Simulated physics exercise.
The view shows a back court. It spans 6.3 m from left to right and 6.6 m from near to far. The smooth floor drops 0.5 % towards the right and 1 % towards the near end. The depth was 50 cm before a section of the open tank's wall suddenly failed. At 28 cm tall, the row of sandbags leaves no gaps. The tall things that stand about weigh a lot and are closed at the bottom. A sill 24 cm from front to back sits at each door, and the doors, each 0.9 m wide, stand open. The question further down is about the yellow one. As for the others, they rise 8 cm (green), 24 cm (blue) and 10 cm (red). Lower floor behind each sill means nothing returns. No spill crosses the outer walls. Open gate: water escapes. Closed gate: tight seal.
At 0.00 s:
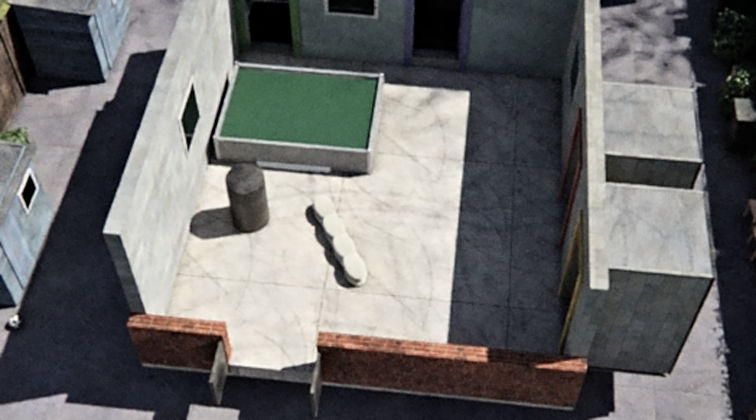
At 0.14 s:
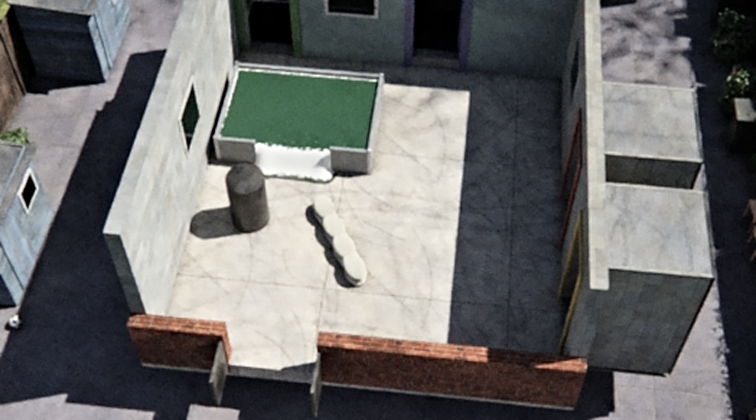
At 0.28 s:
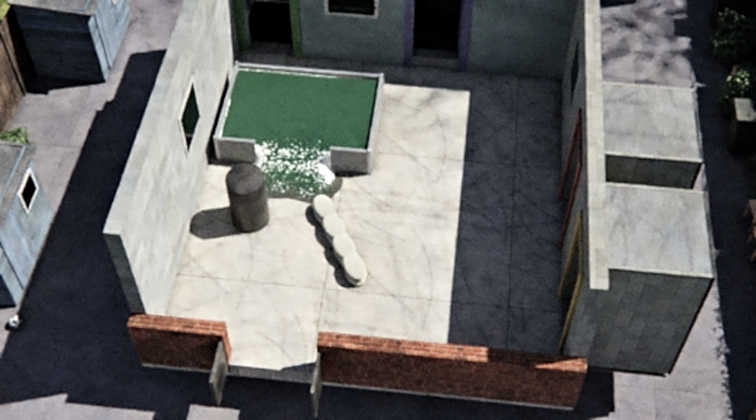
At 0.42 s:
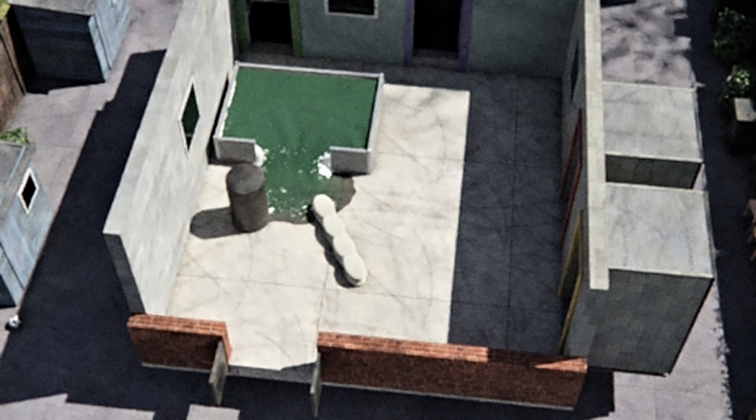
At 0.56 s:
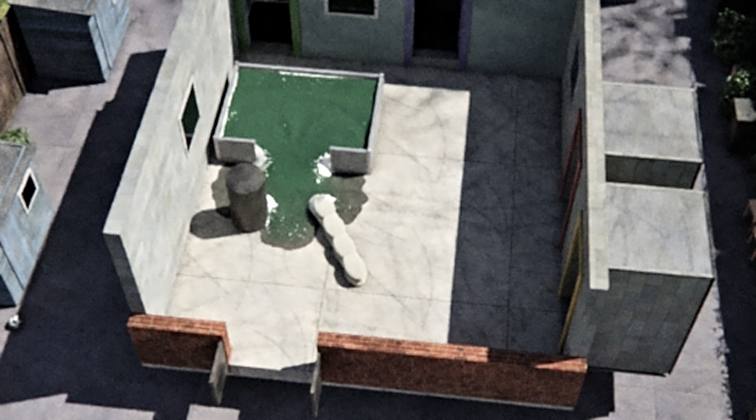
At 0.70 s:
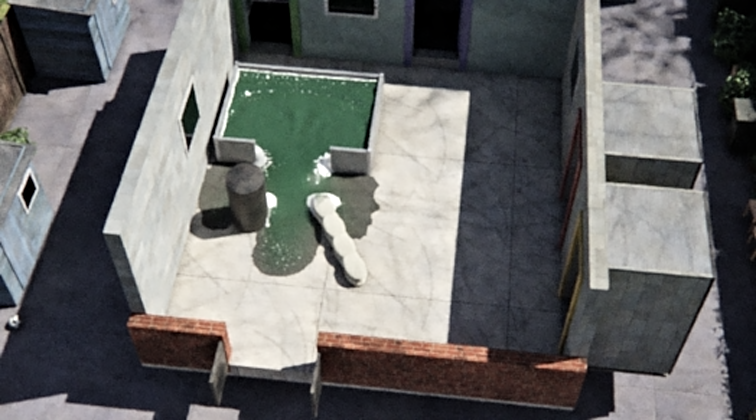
To begin with, green water sits still in an open tank at the back left of a walled court. A section of its near wall gives way, and water pours out in white froth, then spreads across the pale floor between a dark cylinder and a row of sandbags, wetting the floor around both.
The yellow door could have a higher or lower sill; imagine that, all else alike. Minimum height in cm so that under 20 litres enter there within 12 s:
6 cm.
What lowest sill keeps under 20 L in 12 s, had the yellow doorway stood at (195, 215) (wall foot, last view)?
Roughly 15 cm.
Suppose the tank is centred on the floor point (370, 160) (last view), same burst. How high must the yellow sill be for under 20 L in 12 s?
It should be around 20 cm high.
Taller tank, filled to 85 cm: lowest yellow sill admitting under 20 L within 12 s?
Then around 12.0 centimetres.
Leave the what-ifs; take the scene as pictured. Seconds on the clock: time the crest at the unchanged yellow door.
Crest at t of about 4.5 s.
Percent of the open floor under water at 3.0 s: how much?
50 %.
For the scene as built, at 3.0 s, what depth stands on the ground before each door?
Yellow door 0 cm, green door 0 cm, blue door 0 cm, red door 0 cm.
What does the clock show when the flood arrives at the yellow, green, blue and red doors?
Times: Yellow 3.8 s, green 3.4 s, blue 8.5 s, red 3.6 s.
After 1.4 s water covers 25 % of the floor, deepest (36 cm) near (262, 197); it has not reached the yellow door.
After 3.0 s water covers 50 % of the floor, deepest (24 cm) near (262, 197); it has not reached the yellow door.
After 12.0 s water covers 80 % of the floor, deepest (9 cm) near (538, 382); 7 cm at the yellow door, 2 litres in over its 9 cm sill.
At the yellow door as built, the water arrived by 3.8 s and peaked near 10 cm at 4.6 s.
With a sill of 5.5 cm, 31 litres would have come in within the 12 s; with 7 cm, 10 litres. So under 20 litres takes about 6 cm.
